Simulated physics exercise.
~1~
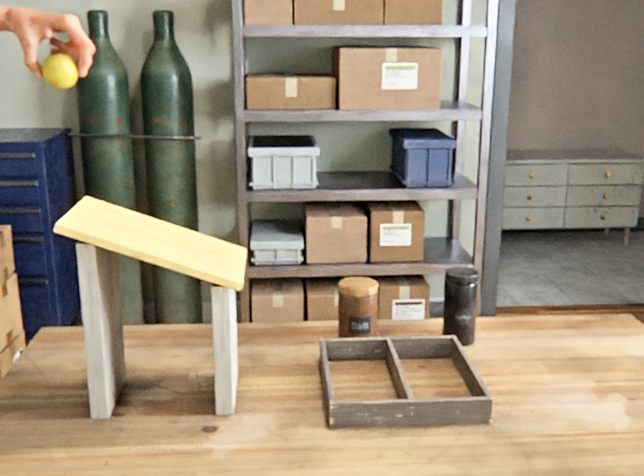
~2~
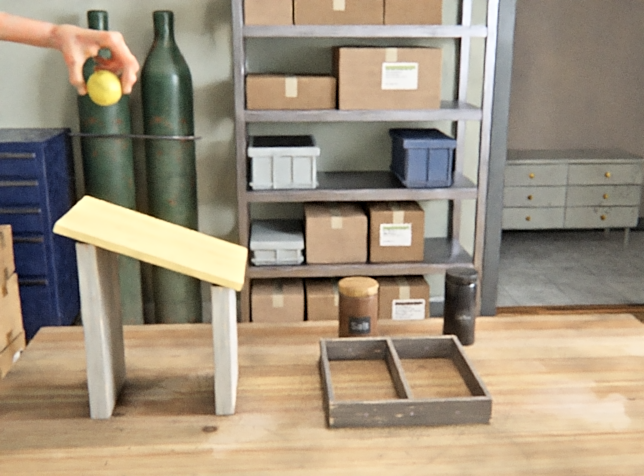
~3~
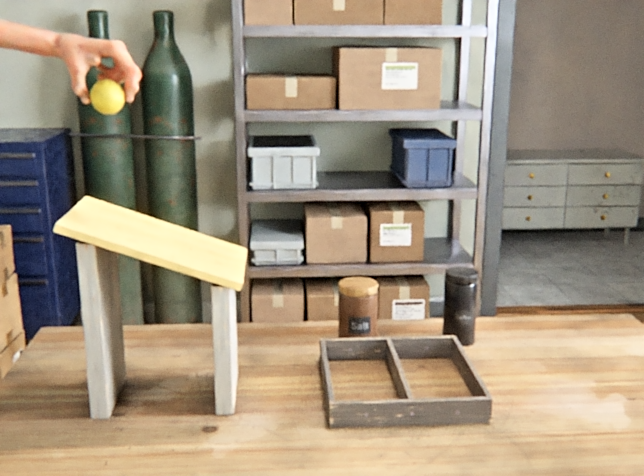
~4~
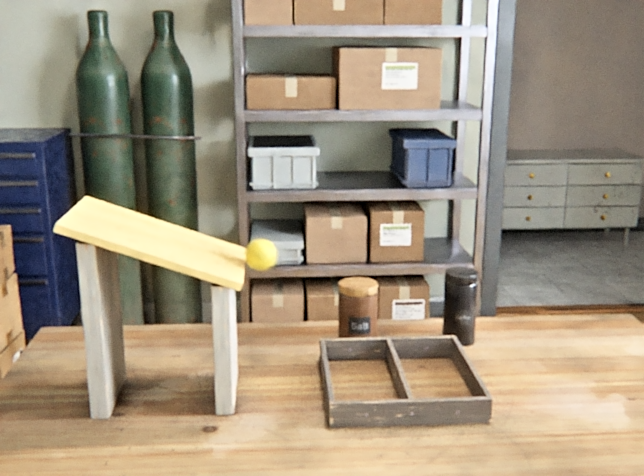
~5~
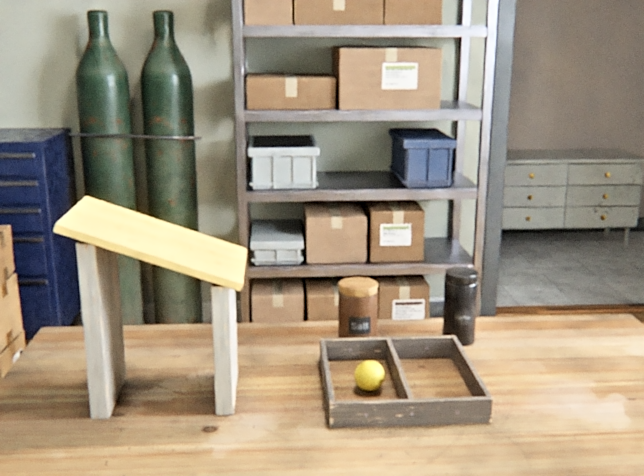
A yellow lemon is held in a hand at the upper left, above a pale wooden board that slopes down to the right on two upright supports. The hand carries it a little to the right, then lowers it slightly over the board. Once released, the lemon travels down to the board's lower end and leaves it, with the hand gone from view. It drops toward a dark wooden tray on the table and ends up in the nearer bay. A brown jar and a black jar behind the tray stay in place.
